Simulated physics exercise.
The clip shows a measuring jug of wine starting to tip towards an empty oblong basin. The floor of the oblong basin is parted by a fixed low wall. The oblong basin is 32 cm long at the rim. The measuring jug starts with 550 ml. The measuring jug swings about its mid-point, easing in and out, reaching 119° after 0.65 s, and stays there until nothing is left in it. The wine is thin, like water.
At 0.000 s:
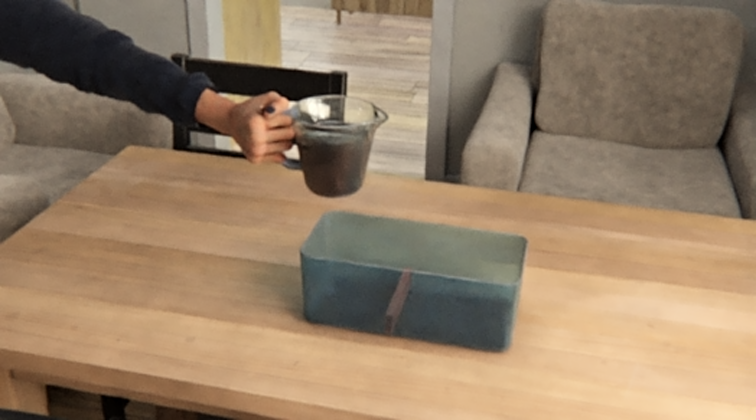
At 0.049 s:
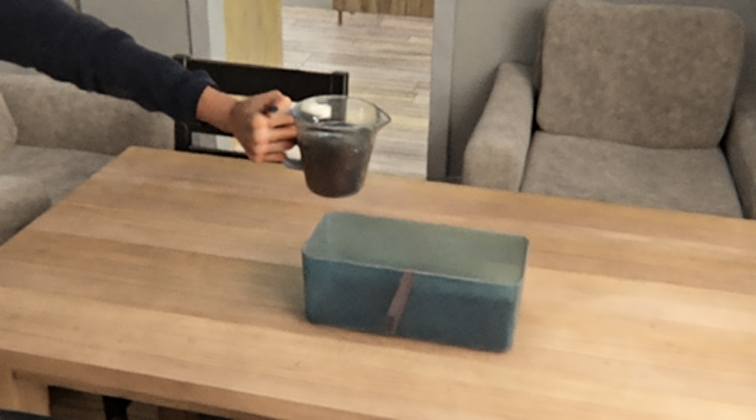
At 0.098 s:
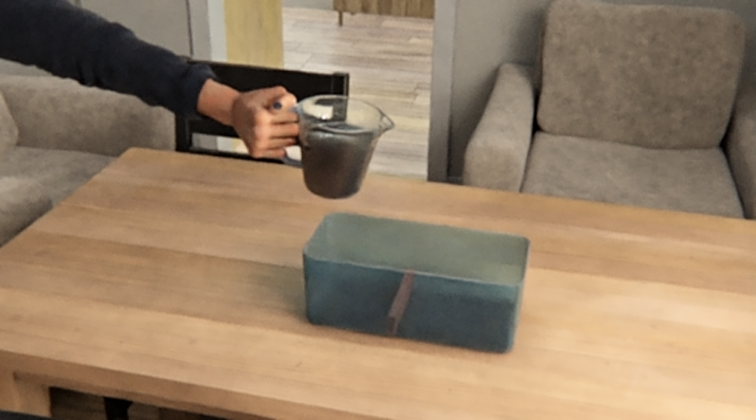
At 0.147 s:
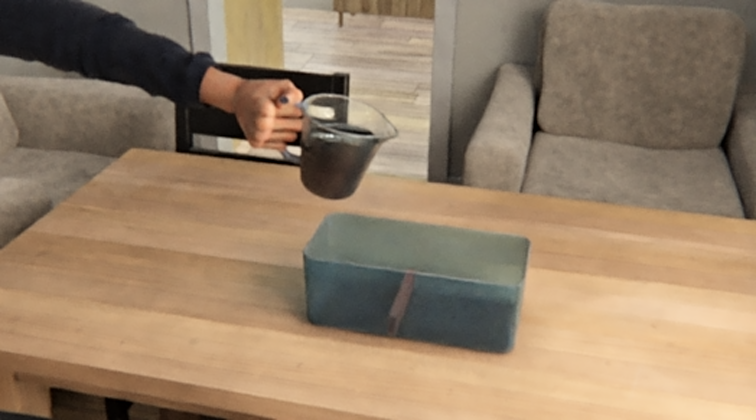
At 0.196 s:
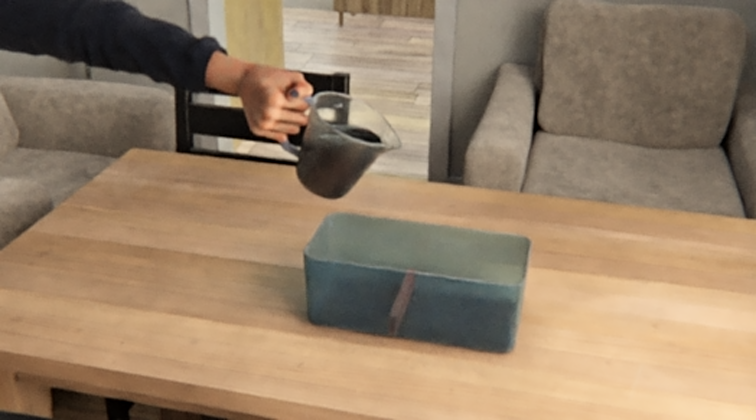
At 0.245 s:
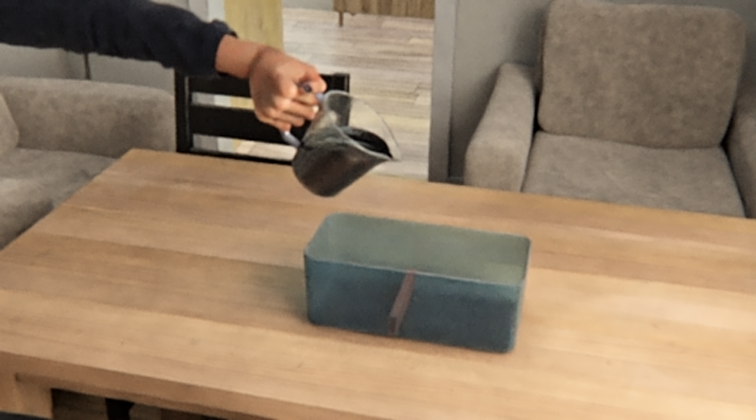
A light wooden table stands in a room with grey armchairs and a dark chair behind it, seen from slightly above by a still camera. A hand in a dark sleeve holds a clear measuring jug of dark liquid above a blue-green oblong basin with a brown strip on its front. The hand tilts the jug rightward, slowly at first, then further, and the liquid shifts towards the spout.
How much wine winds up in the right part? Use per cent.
The far part has some 56 per cent.
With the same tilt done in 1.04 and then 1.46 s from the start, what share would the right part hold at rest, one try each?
First 75, then 80 per cent.
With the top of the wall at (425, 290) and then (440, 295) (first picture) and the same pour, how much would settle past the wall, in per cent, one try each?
In turn about 15 and 10 per cent.
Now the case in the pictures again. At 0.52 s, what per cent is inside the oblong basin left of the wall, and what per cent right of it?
Near 3 on the left, 28 on the right.
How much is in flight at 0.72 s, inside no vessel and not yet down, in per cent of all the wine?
About 6 per cent.
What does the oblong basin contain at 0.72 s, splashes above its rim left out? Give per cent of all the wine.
Near 94 in a hundred.
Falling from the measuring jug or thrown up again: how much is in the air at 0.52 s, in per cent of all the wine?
About 30 per cent.
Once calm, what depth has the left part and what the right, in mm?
Some 14 mm on the left and 14 mm on the right.
Then, 0.52 s in, the tilt is 107° and 40 per cent is still to pour, 3 is left of the wall and 28 right of it.
Then, 0.72 s in, the tilt is 119° and 1 per cent is still to pour, 37 is left of the wall and 56 right of it.
Then, 0.92 s in, the tilt is 119° and 0 per cent is still to pour, 40 is left of the wall and 56 right of it.
Then, 1.15 s in, the tilt is 119° and 0 per cent is still to pour, 41 is left of the wall and 57 right of it.
Finally, 41 per cent lies left of the wall, 56 right of it and 3 outside.
